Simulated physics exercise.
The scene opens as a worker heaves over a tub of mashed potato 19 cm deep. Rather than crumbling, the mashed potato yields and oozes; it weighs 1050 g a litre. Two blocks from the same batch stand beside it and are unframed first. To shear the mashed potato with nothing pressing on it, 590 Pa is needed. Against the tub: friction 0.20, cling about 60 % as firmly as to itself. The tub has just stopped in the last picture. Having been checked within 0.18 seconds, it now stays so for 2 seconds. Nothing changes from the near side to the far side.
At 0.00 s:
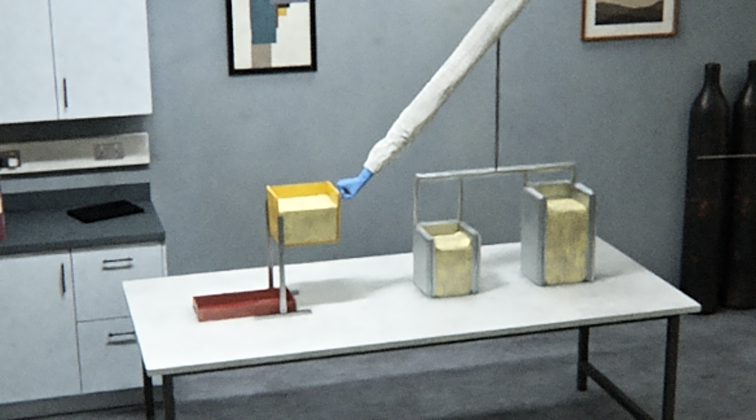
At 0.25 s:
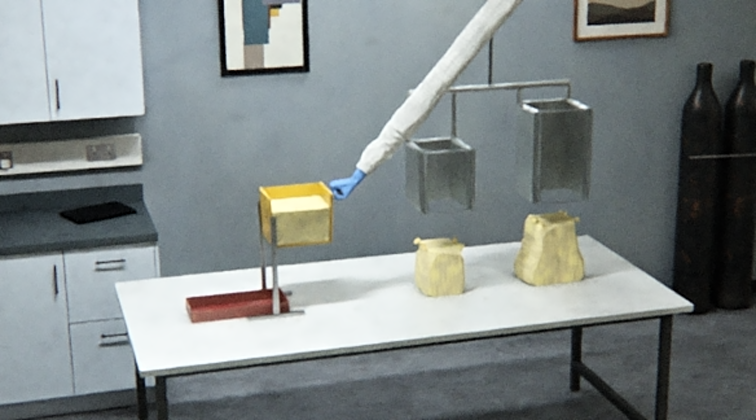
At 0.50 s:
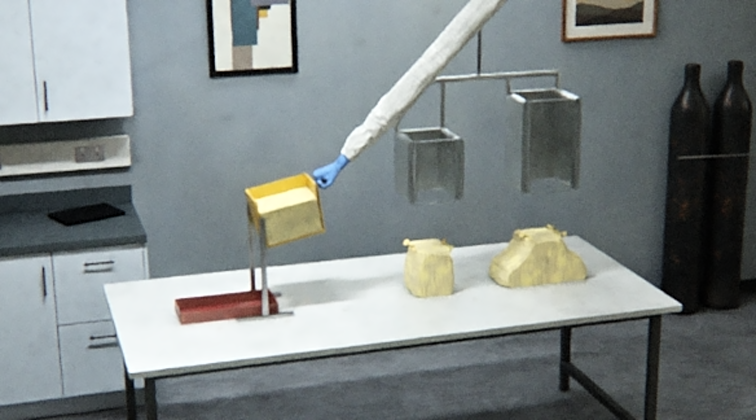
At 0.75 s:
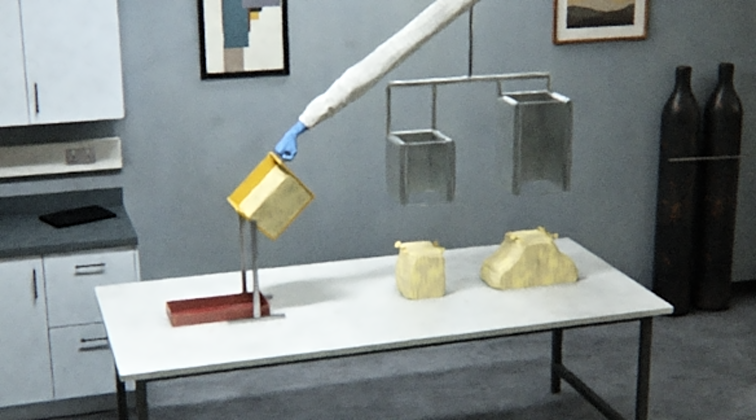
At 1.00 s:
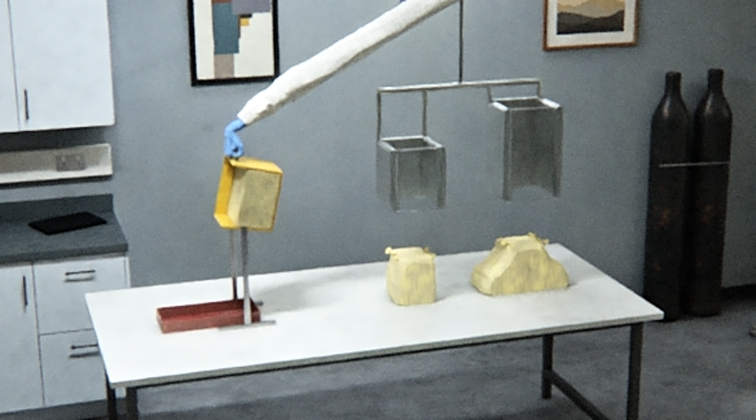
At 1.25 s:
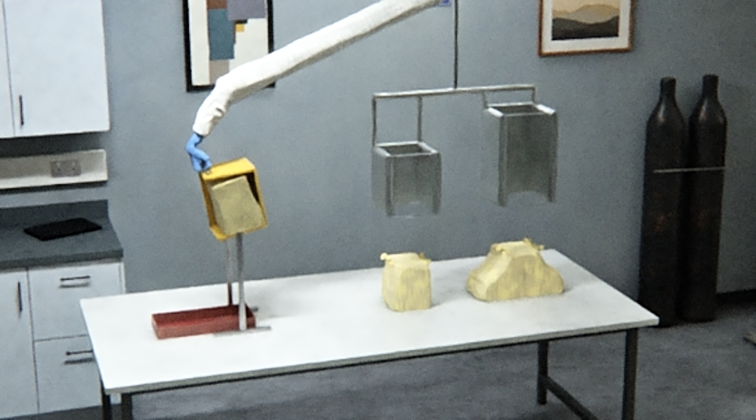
A linked pair of grey metal moulds rises off two pale yellow blocks on a white table, the left keeping its shape while the taller right one slumps and spreads. In a grey-walled room seen from slightly above, a yellow tub of the same mash stands left over a red tray. A white-sleeved, blue-gloved arm tips the tub leftward past its side as the view drifts right.
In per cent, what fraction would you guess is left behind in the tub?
My guess is 39 per cent.
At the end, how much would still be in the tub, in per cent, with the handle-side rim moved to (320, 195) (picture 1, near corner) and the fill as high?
Roughly 100 %.
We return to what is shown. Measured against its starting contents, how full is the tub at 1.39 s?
Around 85 per cent.
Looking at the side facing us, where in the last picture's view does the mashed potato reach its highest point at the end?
Highest point: Approx. (242, 212).
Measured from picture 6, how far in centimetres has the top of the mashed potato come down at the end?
About 15 cm.
After 1.39 s, the tub is at 100 degrees and holds 86 %.
After 1.56 s, the tub is at 100 degrees and holds 47 %.
After 1.73 s, the tub is at 100 degrees and holds 39 %.
After 1.90 s, the tub is at 100 degrees and holds 39 %.
After 3.25 s, at the end, the tub is at 100 degrees and holds 39 %.
